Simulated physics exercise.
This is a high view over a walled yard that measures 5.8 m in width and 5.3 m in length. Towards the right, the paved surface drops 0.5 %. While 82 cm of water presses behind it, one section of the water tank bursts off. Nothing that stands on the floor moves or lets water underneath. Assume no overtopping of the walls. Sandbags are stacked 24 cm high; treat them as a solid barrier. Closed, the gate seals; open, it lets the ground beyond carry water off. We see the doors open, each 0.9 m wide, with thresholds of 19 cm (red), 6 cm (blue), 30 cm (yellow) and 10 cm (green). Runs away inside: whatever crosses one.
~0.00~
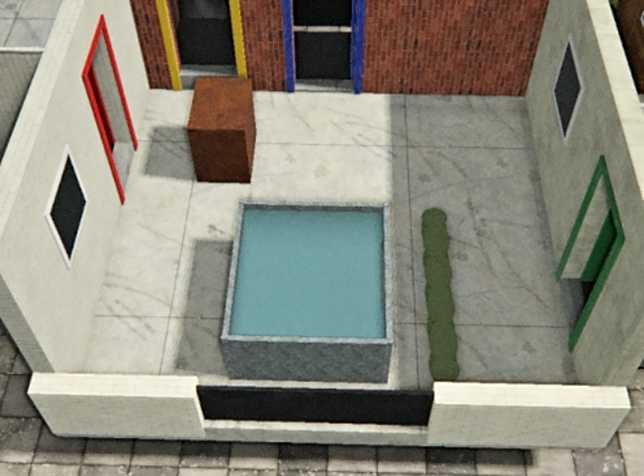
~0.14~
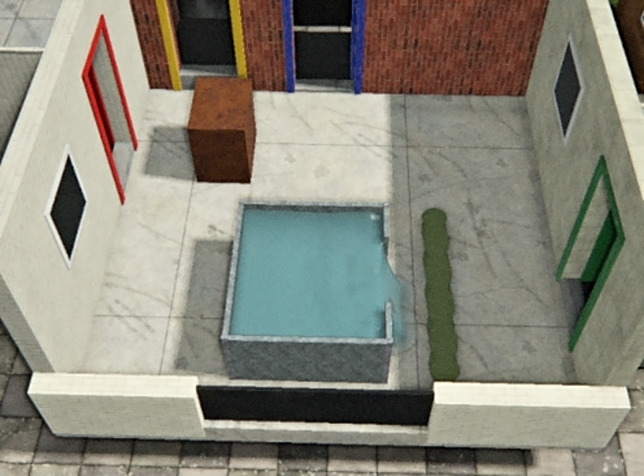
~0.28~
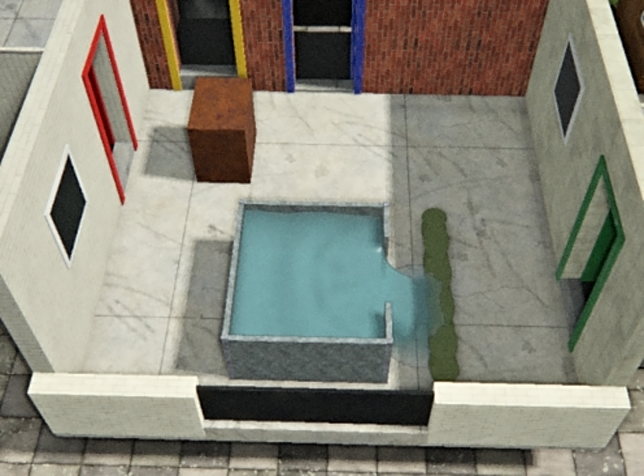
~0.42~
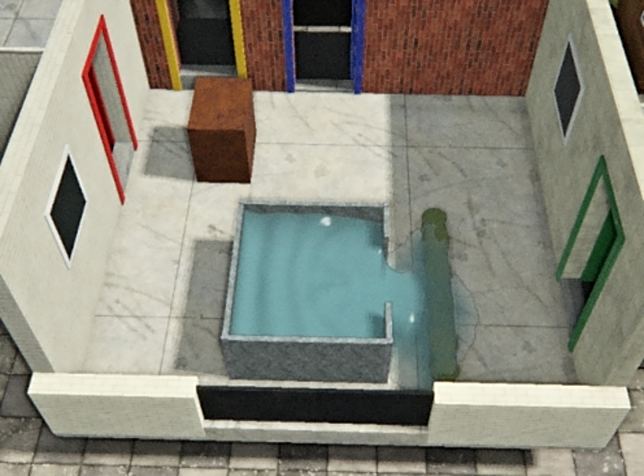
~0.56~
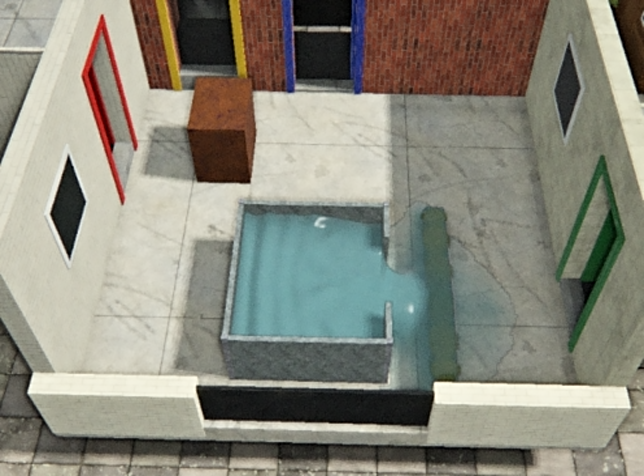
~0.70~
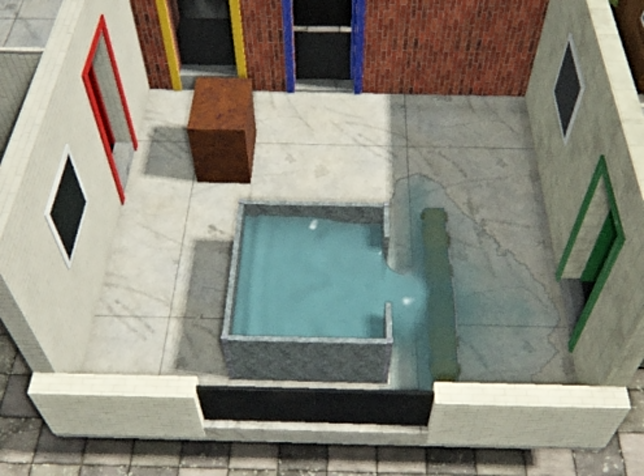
A square grey tank of blue-green water stands in a paved, walled yard, seen from high above by a still camera. A rusty brown block sits behind it, a low green barrier runs along its right, and red, yellow, blue and green doorways line the walls. The tank's right side breaks open, and water pours through the gap, crosses the barrier and spreads over the paving.
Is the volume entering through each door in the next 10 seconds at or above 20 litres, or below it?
In the end at the red door the amount will stay short of the limit; at the blue door the amount will climb above the limit; at the yellow door the amount will stay short of the limit; at the green door the amount will climb above the limit.
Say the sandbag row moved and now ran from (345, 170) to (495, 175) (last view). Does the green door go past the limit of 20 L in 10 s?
Checked against the limit, green is too much.
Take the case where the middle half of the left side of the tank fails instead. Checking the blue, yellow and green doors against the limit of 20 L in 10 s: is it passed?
Blue: Within the limit; yellow: Within the limit; green: Within the limit.
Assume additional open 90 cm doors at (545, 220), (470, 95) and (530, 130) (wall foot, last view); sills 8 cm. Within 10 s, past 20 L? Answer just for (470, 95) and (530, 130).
First door beyond the limit, second door beyond the limit.
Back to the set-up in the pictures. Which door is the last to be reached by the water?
The final one is the red door.
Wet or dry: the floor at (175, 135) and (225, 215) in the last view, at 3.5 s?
I'd say spared, then spared.
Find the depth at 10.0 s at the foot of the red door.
I'd put it near 7.0 cm.
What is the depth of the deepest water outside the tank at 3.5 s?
Around 32 centimetres deep.
After 1.4 s water covers 45 % of the floor and is deepest (54 cm) near (420, 318); red door not reached, blue door not reached, yellow door not reached, green door 19 cm at the sill, 33 L in.
After 2.2 s water covers 60 % of the floor and is deepest (40 cm) near (420, 318); red door not reached, blue door 11 cm at the sill, 5 L in, yellow door not reached, green door 23 cm at the sill, 99 L in.
After 3.5 s water covers 70 % of the floor and is deepest (32 cm) near (420, 318); red door not reached, blue door 11 cm at the sill, 35 L in, yellow door 4 cm at the sill, 0 L in, green door 12 cm at the sill, 133 L in.
After 6.0 s water covers 90 % of the floor and is deepest (20 cm) near (420, 318); red door 7 cm at the sill, 0 L in, blue door 10 cm at the sill, 89 L in, yellow door 6 cm at the sill, 0 L in, green door 7 cm at the sill, 137 L in.
After 10.0 s water covers 95 % of the floor and is deepest (16 cm) near (417, 259); red door 7 cm at the sill, 0 L in, blue door 10 cm at the sill, 122 L in, yellow door 12 cm at the sill, 0 L in, green door 4 cm at the sill, 137 L in.
